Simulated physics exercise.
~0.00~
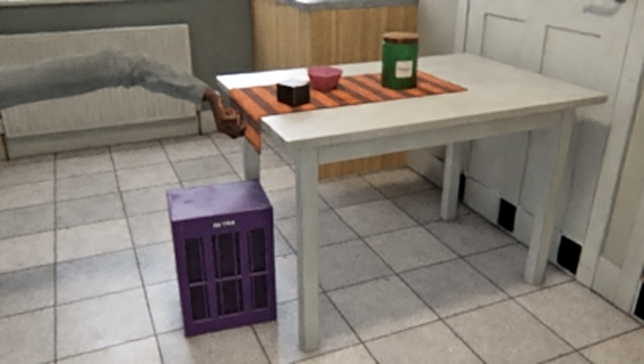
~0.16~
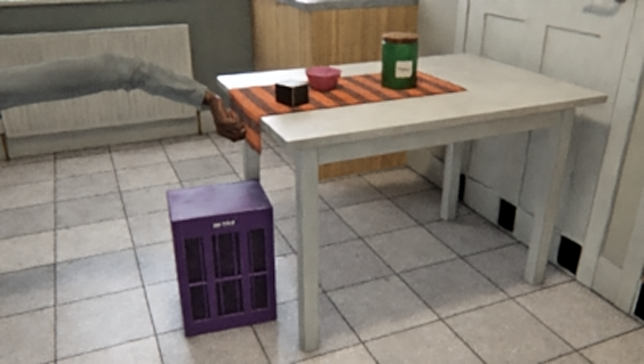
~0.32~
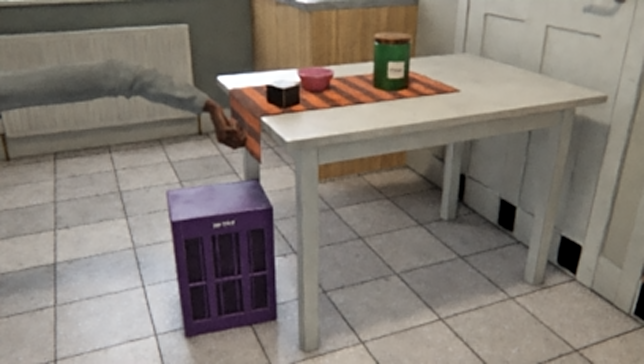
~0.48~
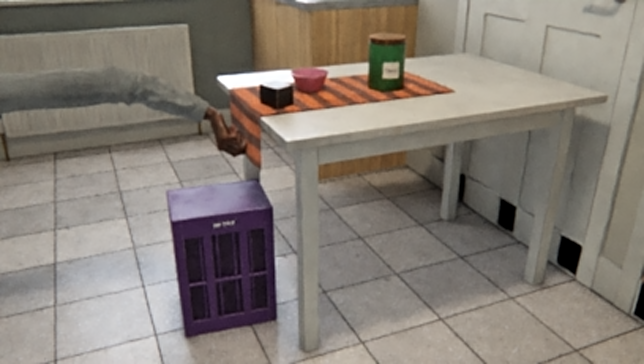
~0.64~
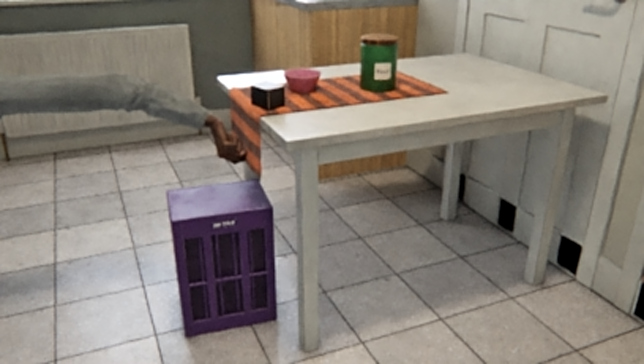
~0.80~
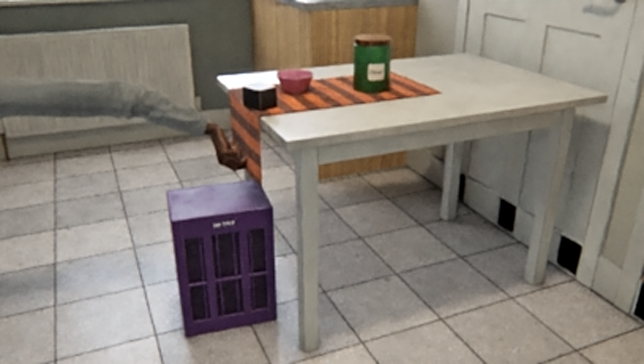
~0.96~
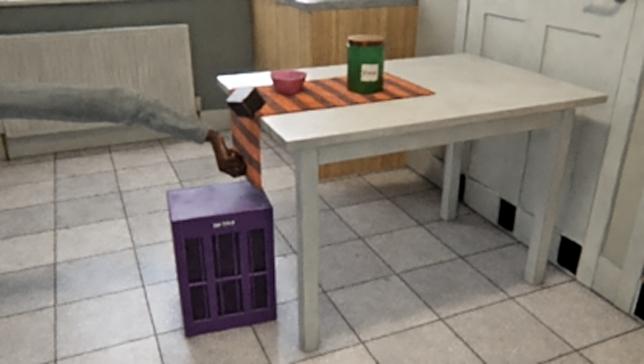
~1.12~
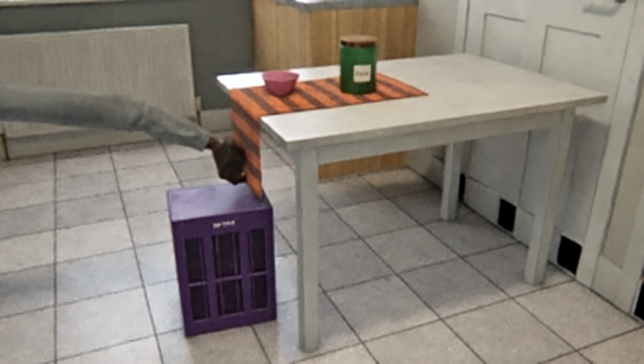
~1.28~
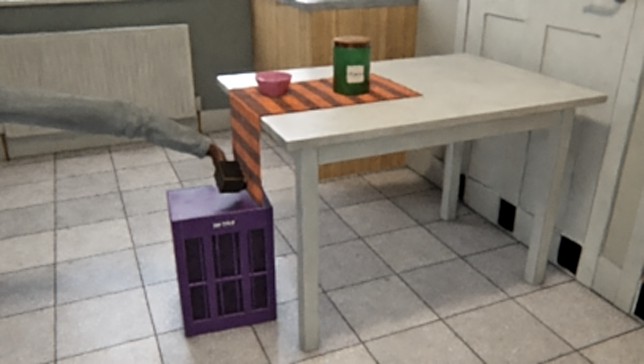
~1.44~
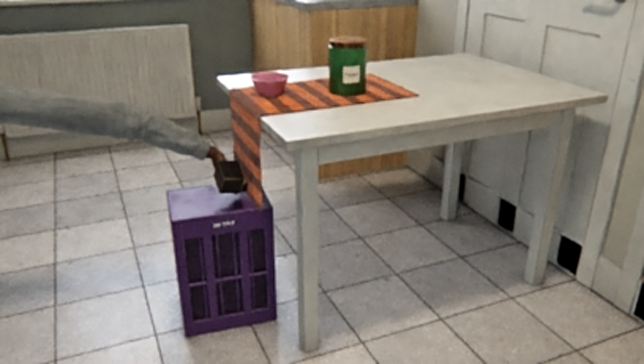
An orange striped tea towel lies across the left end of a pale table in a tiled kitchen, seen from slightly above by a still camera. A black block, a pink bowl and a green canister with a wooden lid sit on it, and a purple crate stands on the floor below. A hand reaching from the left draws the towel's hanging end gently downward, and all three things ride left. The block tips over the edge and drops beside the hand. The hem ends down at the crate, with the block resting tilted just above it, while bowl and upright canister remain on the table.
